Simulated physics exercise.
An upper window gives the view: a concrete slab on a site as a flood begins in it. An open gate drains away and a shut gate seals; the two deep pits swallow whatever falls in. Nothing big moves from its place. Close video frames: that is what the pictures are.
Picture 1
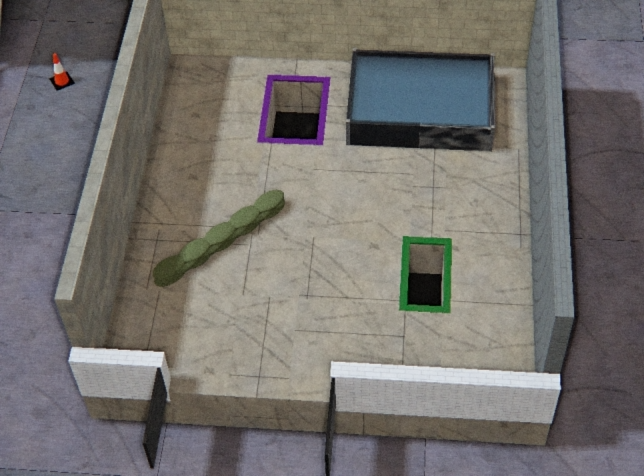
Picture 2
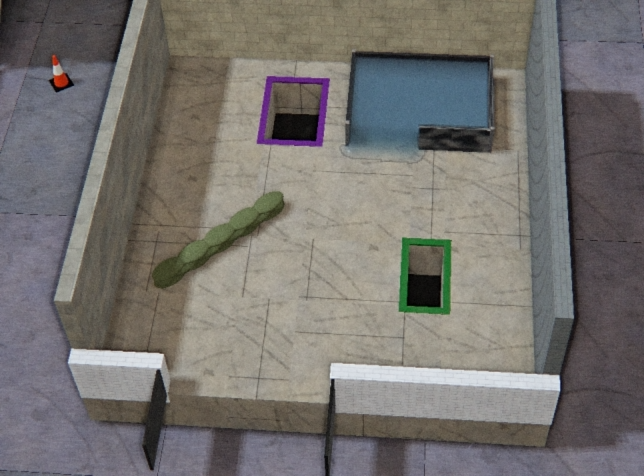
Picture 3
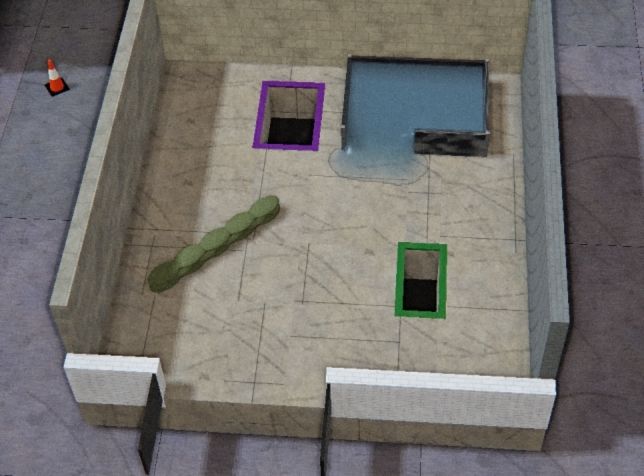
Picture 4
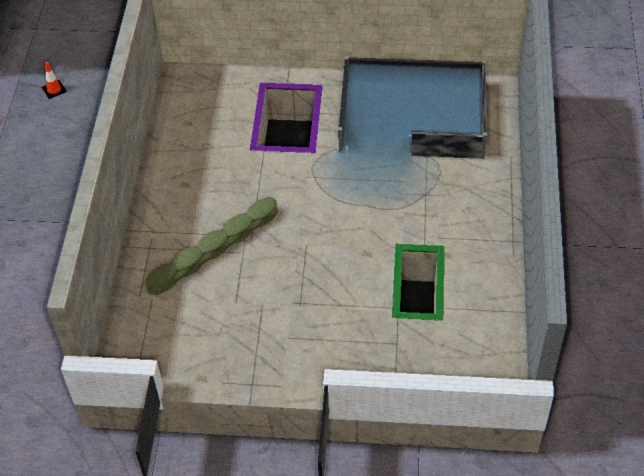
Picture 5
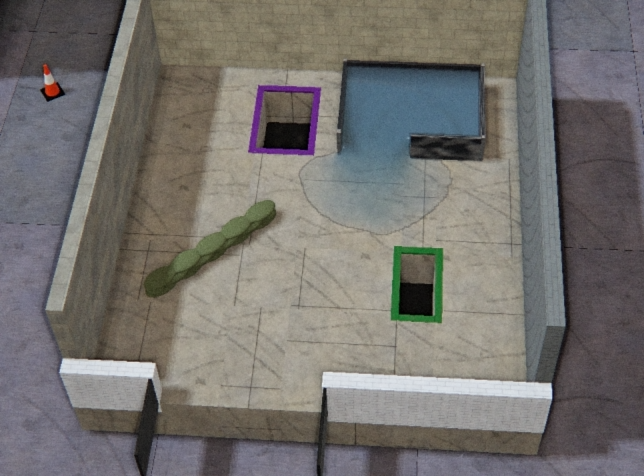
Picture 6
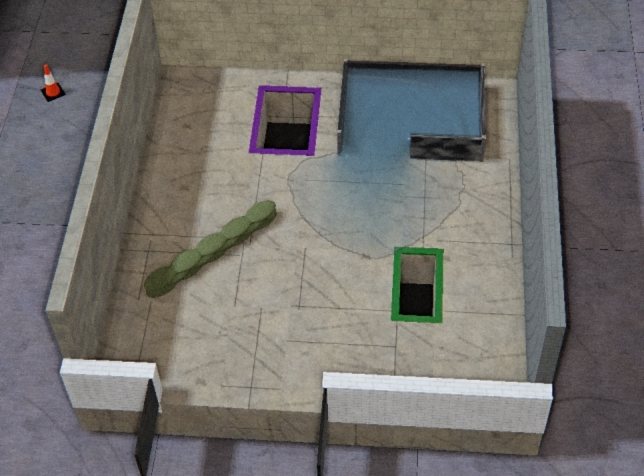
On a walled concrete slab seen from above, a tank of blue water stands whole near two framed openings and a green hedge. A gap appears in the tank's front wall, and water pours out, spreading across the floor in a widening, rounded sheet toward the viewer.
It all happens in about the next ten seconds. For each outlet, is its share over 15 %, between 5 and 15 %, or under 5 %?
The gate gets a big share of it - past fifteen per cent; the green pit gets a big share of it - past fifteen per cent; the purple pit gets hardly any of it - below five per cent.
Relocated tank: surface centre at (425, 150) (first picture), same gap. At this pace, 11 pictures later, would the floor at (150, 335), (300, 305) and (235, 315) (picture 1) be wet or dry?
Going through the three spots, I'd say high and dry, swamped, swamped.
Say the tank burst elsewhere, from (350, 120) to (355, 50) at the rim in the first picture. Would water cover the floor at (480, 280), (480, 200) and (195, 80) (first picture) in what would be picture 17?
Well, the first is missed by the spill, the next missed by the spill, the last hit by the spill.
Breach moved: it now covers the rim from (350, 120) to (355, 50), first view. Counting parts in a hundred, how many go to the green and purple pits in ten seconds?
In percent: Green 0, purple 70.
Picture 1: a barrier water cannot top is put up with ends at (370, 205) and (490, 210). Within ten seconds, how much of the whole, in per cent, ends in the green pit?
I'd put the green pit at roughly 2 %.
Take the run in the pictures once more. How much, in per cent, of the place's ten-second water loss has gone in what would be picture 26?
Approximately 30 in a hundred, I think.
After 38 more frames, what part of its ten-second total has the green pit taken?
About 65 per cent.
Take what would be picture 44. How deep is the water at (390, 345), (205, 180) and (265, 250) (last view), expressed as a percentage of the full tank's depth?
I'd put them at close to 4 per cent, then 2 per cent, then 6 per cent.
A moment on, water covers 25 % of the floor; the gate 0 %, the green pit 1 %, the purple pit 0 %.
Next, water covers 40 % of the floor; the gate 0 %, the green pit 4 %, the purple pit 0 %.
Then, water covers 55 % of the floor; the gate 6 %, the green pit 8 %, the purple pit 0 %.
Later, water covers 60 % of the floor; the gate 17 %, the green pit 13 %, the purple pit 0 %.
In the end, water covers 70 % of the floor; the gate 25 %, the green pit 20 %, the purple pit 0 %.
